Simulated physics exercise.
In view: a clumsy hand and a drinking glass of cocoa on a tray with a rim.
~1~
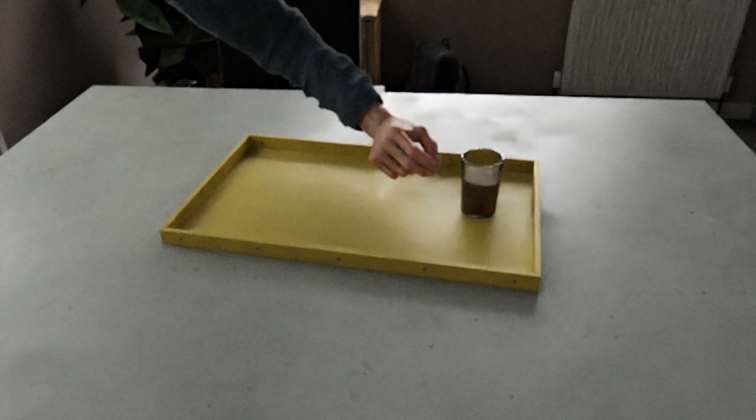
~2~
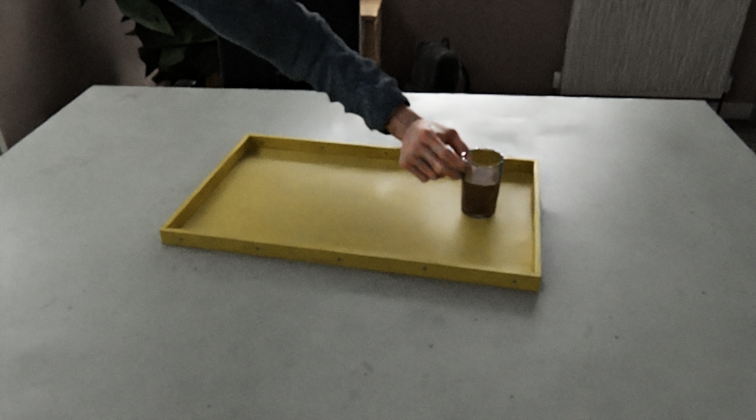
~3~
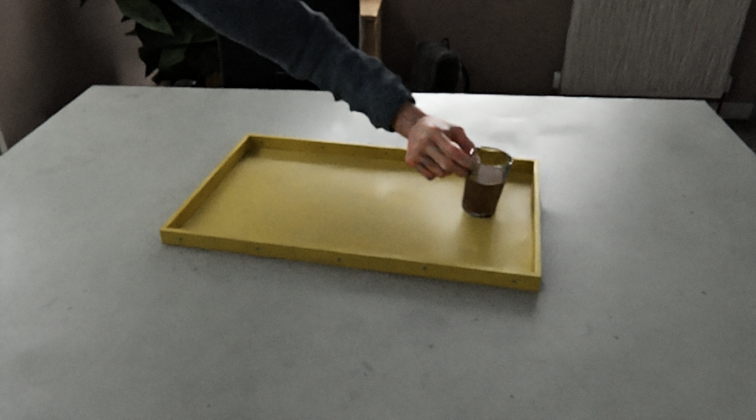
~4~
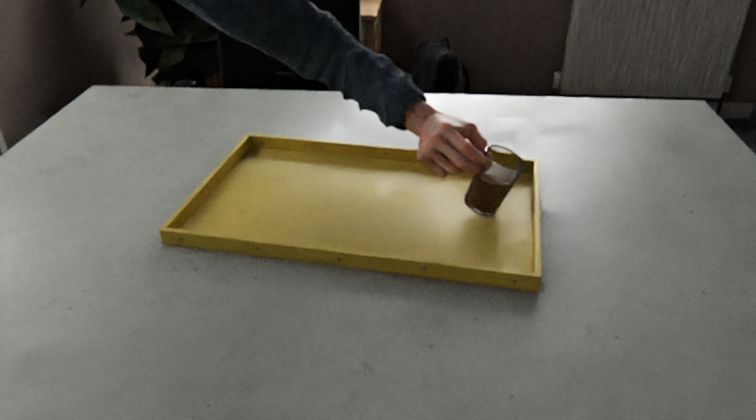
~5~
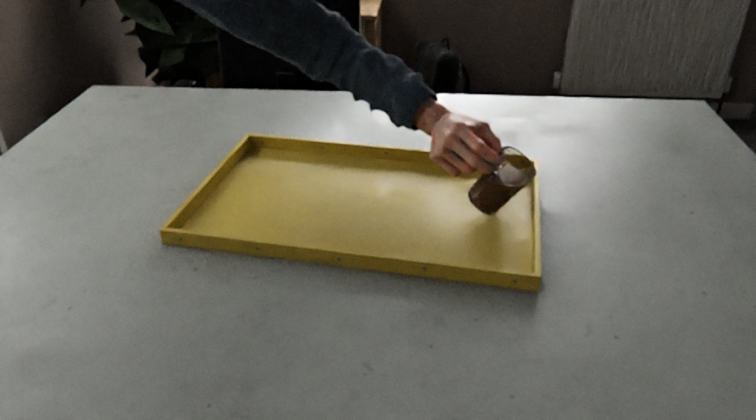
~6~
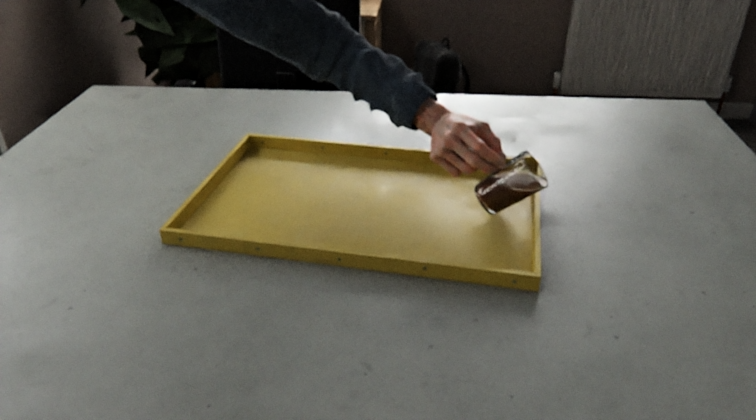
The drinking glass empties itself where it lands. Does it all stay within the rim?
In the end it wets the top as well.
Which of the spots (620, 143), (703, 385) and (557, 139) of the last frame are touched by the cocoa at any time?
One: Untouched. Two: Untouched. Three: Untouched.
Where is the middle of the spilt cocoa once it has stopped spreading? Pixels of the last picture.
At about (724, 239).
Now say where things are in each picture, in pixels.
It stands upright; drinking glass (481, 182) about two thirds full; tray (355, 250), in the first picture.
Fingers against its side; drinking glass about two thirds full, surface at (481, 176), in the second picture.
Fingers against its side; drinking glass (485, 181) about two thirds full, in the third picture.
Fingers against its side; drinking glass about two thirds full, surface at (496, 175); tray (355, 250), in the fourth picture.
Fingers against its side; drinking glass (501, 181) tipped 30°, in the fifth picture.
It is falling; drinking glass (512, 184) tipped 50°, in the sixth picture.
A moment on, the drinking glass lies across the rim; the puddle covers about as much as a plate; it spreads outside the tray.
Further on, the puddle covers about as much as a tray; it spreads outside the tray.
When it is over, the puddle covers about as much as a tray; it spreads outside the tray.
